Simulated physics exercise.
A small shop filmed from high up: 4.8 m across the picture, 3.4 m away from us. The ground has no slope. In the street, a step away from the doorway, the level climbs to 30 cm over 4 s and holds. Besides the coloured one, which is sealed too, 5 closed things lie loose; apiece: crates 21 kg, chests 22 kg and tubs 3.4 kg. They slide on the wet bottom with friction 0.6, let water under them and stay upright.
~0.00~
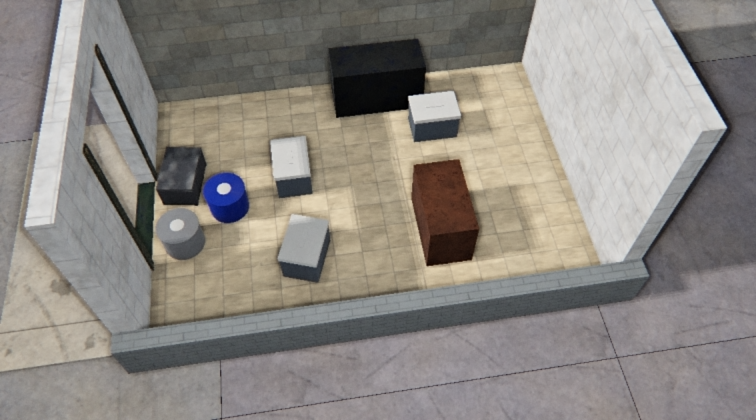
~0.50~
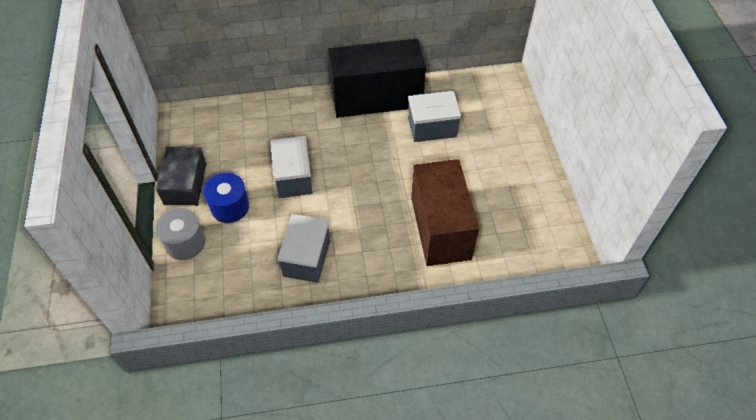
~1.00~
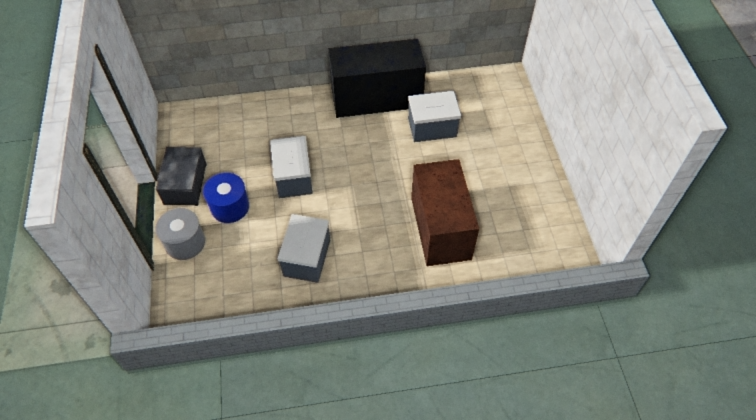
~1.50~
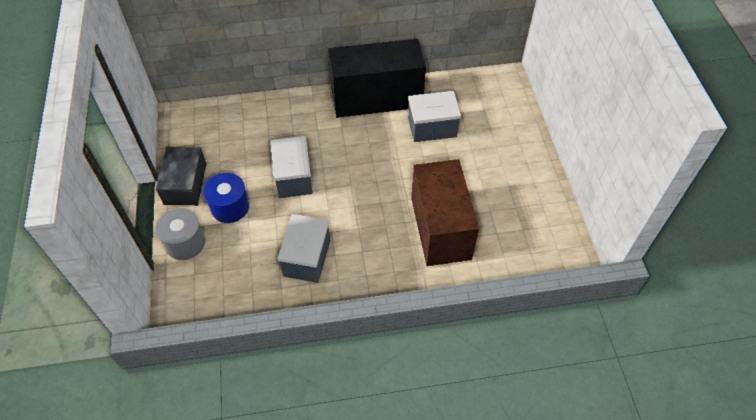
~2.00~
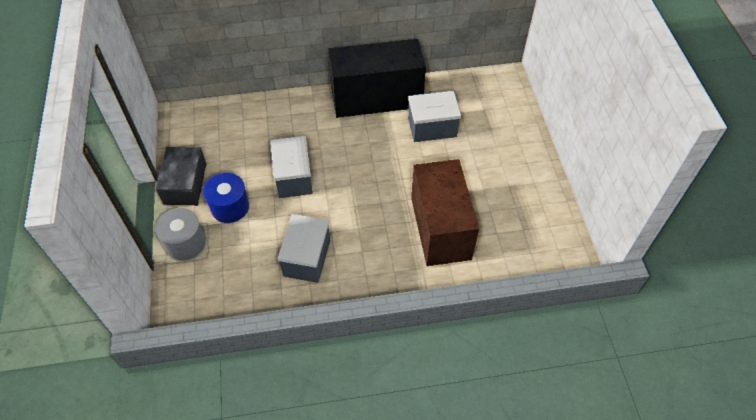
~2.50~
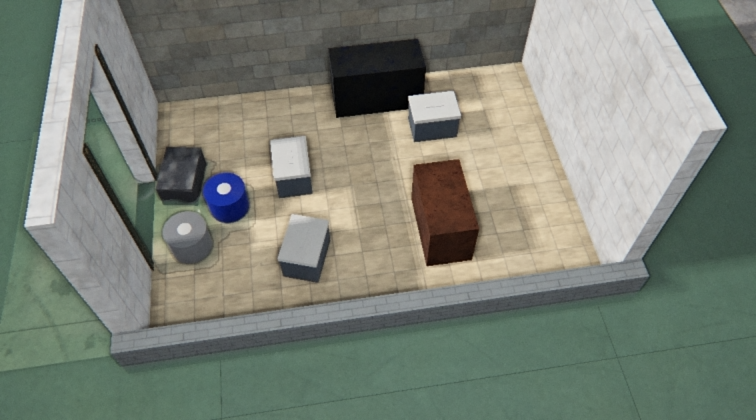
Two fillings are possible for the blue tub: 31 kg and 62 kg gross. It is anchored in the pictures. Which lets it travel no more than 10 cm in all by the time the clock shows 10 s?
I expect that only the larger load is enough.
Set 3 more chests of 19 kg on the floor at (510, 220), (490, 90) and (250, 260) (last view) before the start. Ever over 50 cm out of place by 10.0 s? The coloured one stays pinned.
In turn: Short of it, short of it, over.
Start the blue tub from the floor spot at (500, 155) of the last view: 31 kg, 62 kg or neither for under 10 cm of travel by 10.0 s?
Either load holds.
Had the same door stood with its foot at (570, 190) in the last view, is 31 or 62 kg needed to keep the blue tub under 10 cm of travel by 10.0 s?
In that case the smaller load will do.
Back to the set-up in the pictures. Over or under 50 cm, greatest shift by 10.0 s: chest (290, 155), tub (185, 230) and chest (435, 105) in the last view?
In turn: Under, past it, less.
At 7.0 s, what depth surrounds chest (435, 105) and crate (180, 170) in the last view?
About 5 and 14 cm.
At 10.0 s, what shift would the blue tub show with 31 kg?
About 100 cm.
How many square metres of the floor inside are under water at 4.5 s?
Roughly 7.0 m2.
After 3.5 s the blue tub would be 0 cm from its start with 31 kg and 0 cm from its start with 62 kg; 8 cm of water round it then.
After 4.5 s the blue tub would be 9 cm from its start with 31 kg and 0 cm from its start with 62 kg; 10 cm of water round it then.
After 7.0 s the blue tub would be 51 cm from its start with 31 kg and 0 cm from its start with 62 kg; 13 cm of water round it then.
After 10.0 s the blue tub would be 97 cm from its start with 31 kg and 0 cm from its start with 62 kg; 14 cm of water round it then.
